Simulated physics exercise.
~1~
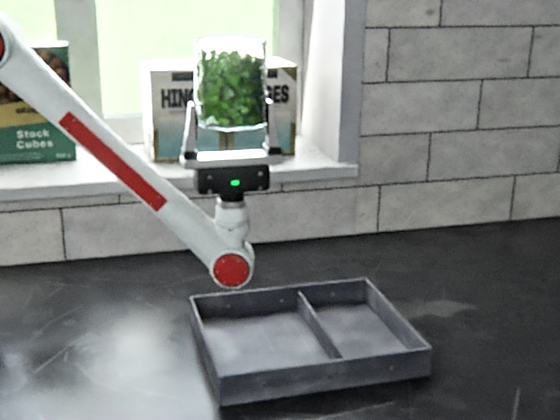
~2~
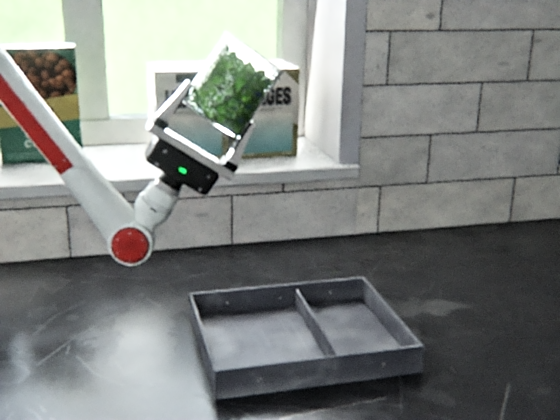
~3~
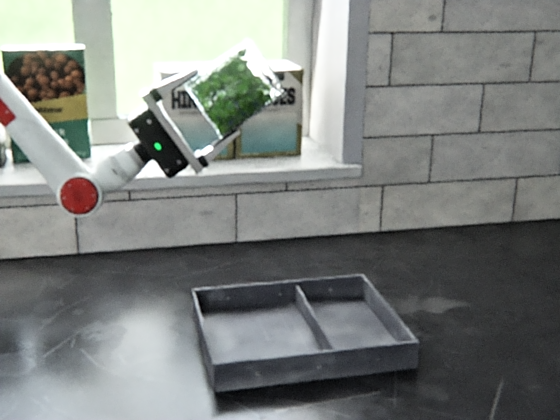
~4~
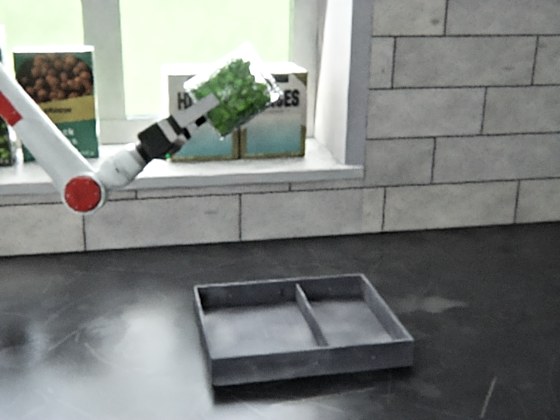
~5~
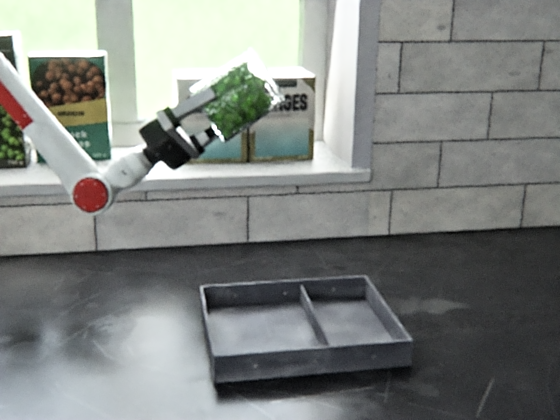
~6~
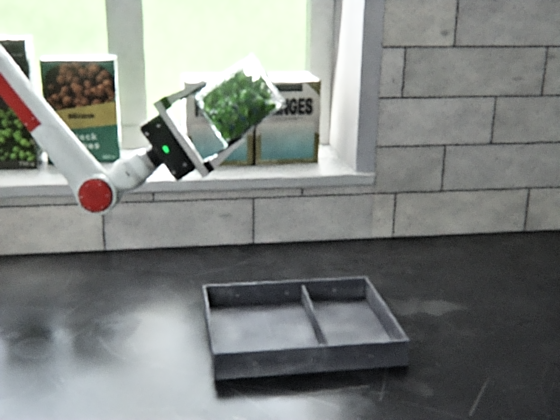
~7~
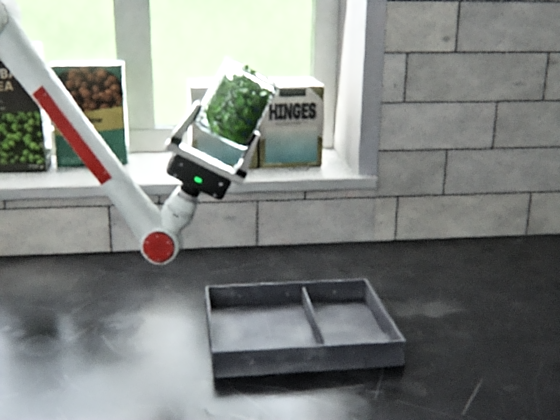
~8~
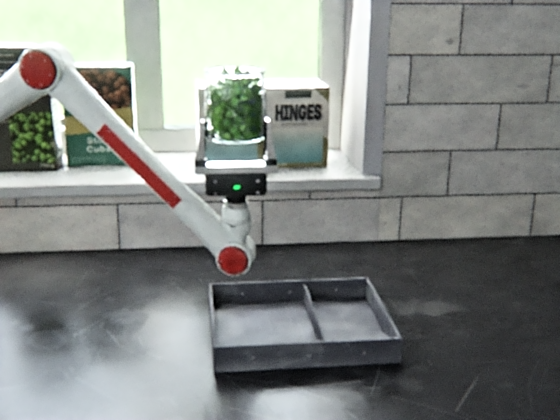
A white and red robot arm tipped a clear tumbler of chopped green vegetables to the right above a divided gray tray, rolled it around while tilted, then stood it upright again, still looking full, with the tray left empty.
